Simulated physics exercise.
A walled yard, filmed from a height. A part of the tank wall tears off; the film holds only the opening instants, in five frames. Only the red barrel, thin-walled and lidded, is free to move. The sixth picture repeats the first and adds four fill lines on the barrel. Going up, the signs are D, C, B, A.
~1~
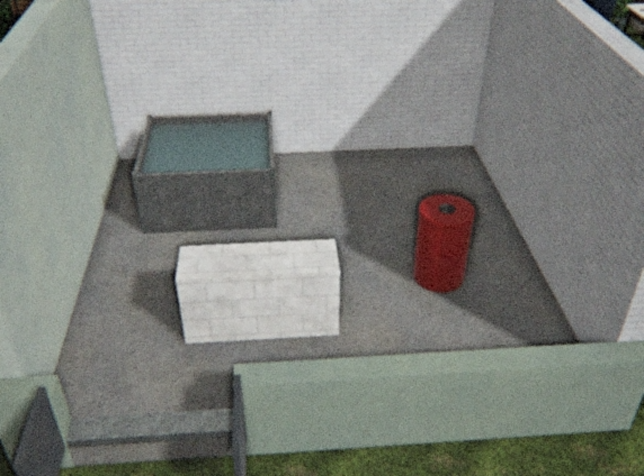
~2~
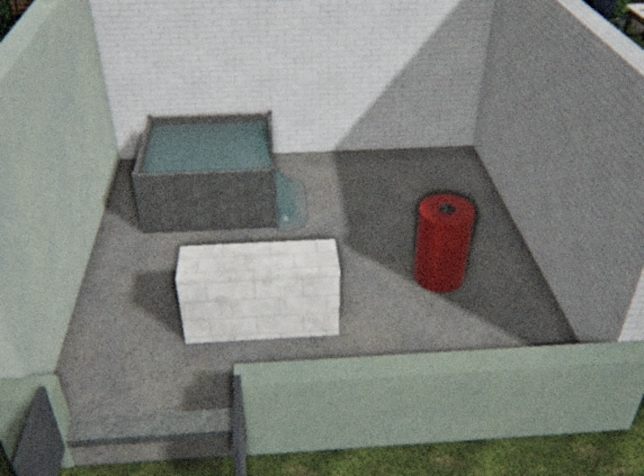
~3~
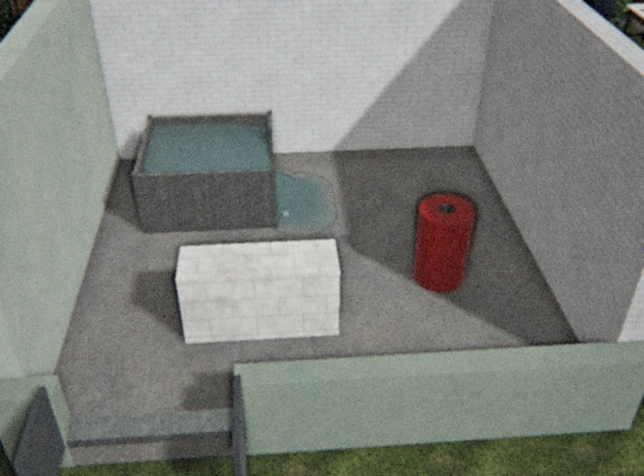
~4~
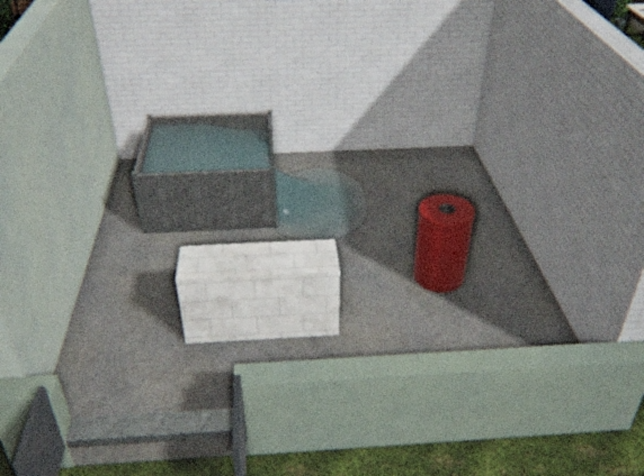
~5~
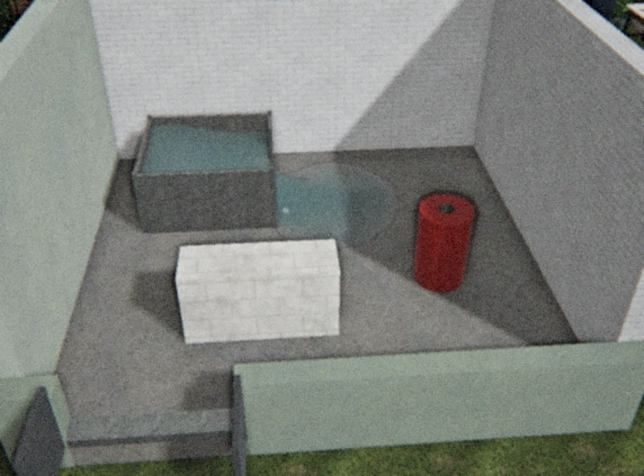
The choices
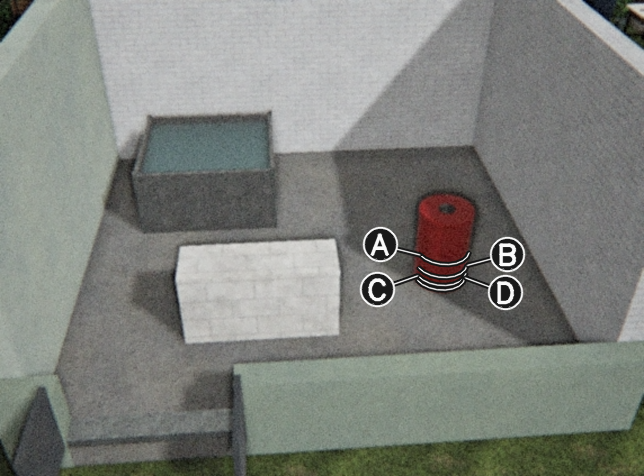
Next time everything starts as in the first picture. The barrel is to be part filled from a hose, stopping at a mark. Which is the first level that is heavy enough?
Go for B.
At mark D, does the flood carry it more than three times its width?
Yes, it does.
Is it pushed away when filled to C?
Yes.
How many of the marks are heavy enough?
Two of the four.
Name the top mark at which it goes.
The answer is C.
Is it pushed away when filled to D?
Yes, that goes wrong.
On the marked copy, A at (448, 264); B at (446, 277); C at (445, 285); D at (445, 290); from the bottom up D, C, B, A.
With A, it does not move.
With B, it does not move.
With C, it is pushed about twice its own width away.
With D, it is pushed about 6 times its own width away.
